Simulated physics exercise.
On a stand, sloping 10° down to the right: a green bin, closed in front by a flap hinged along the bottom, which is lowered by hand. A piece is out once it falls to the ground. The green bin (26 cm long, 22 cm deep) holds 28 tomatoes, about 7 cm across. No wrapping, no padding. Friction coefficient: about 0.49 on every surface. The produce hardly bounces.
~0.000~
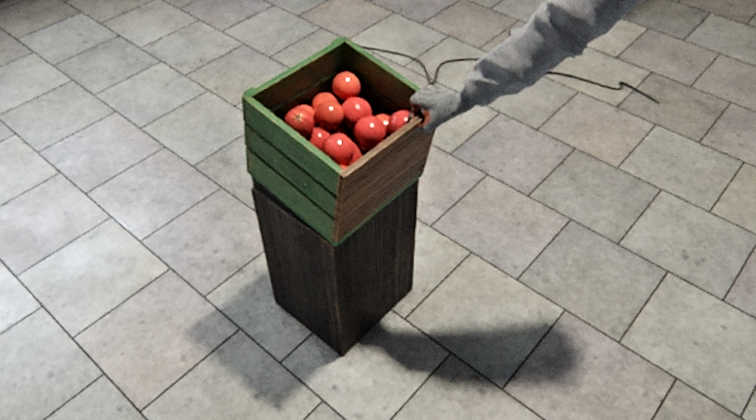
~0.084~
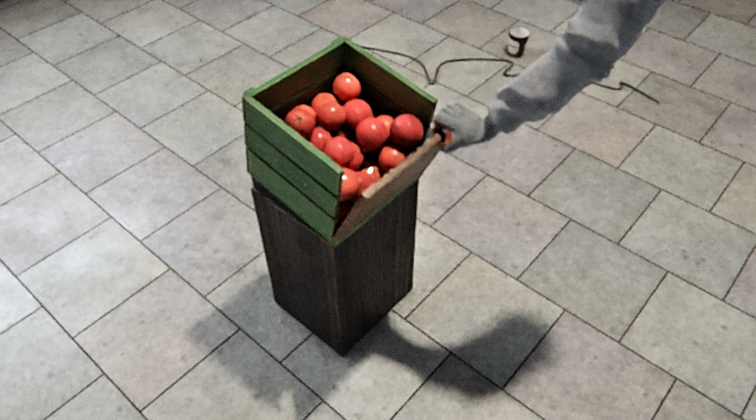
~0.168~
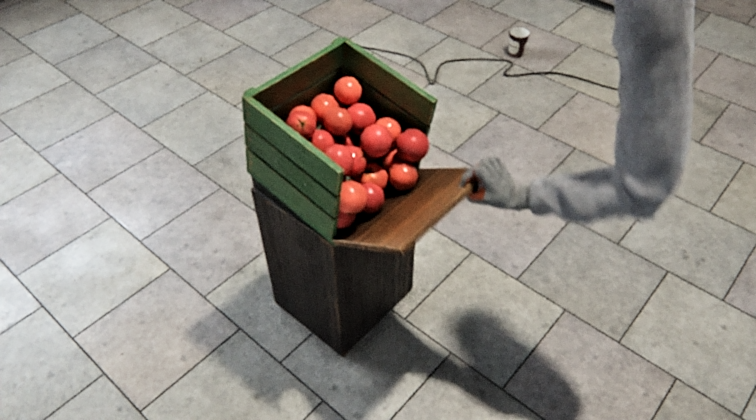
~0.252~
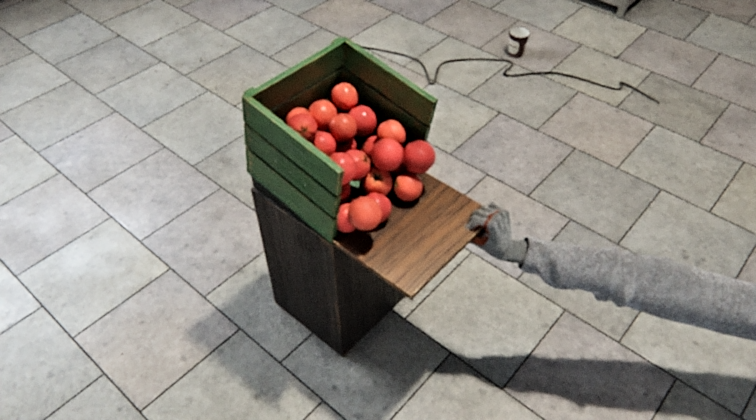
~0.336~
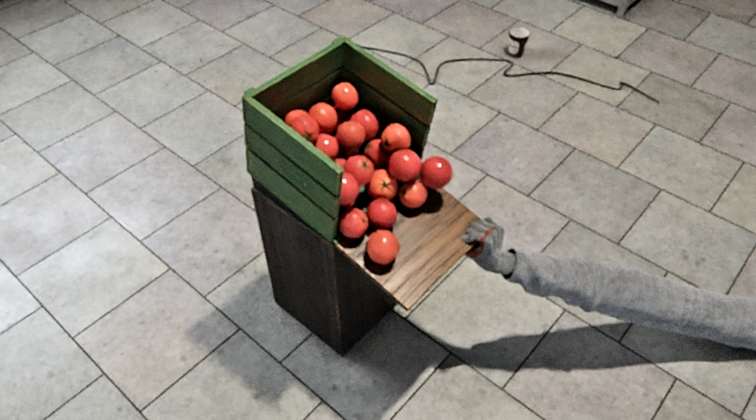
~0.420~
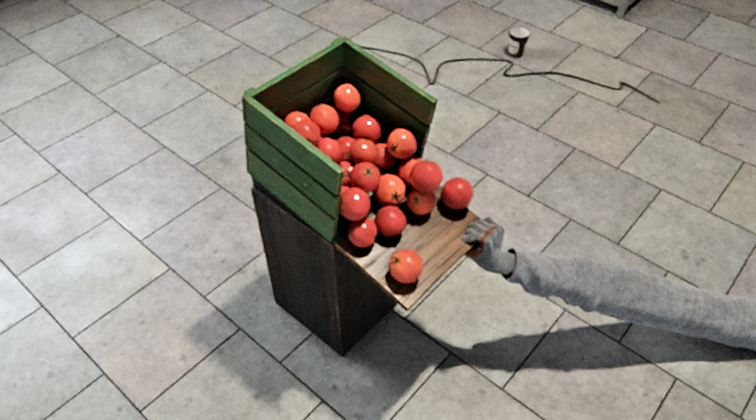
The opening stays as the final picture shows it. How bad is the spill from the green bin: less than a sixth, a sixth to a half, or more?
The green bin loses over half of its tomatoes.
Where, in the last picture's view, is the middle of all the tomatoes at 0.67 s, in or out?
At about (373, 197).
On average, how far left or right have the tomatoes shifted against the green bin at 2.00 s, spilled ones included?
Some 72 cm rightwards.
After 0.67 s, green bin 27 in, 1 out.
After 0.99 s, green bin 20 in, 8 out.
After 1.43 s, green bin 11 in, 17 out.
Outcome (at 2.00 s), green bin 0 in, 28 out. Asked share, 28 of 28, 100 per cent.
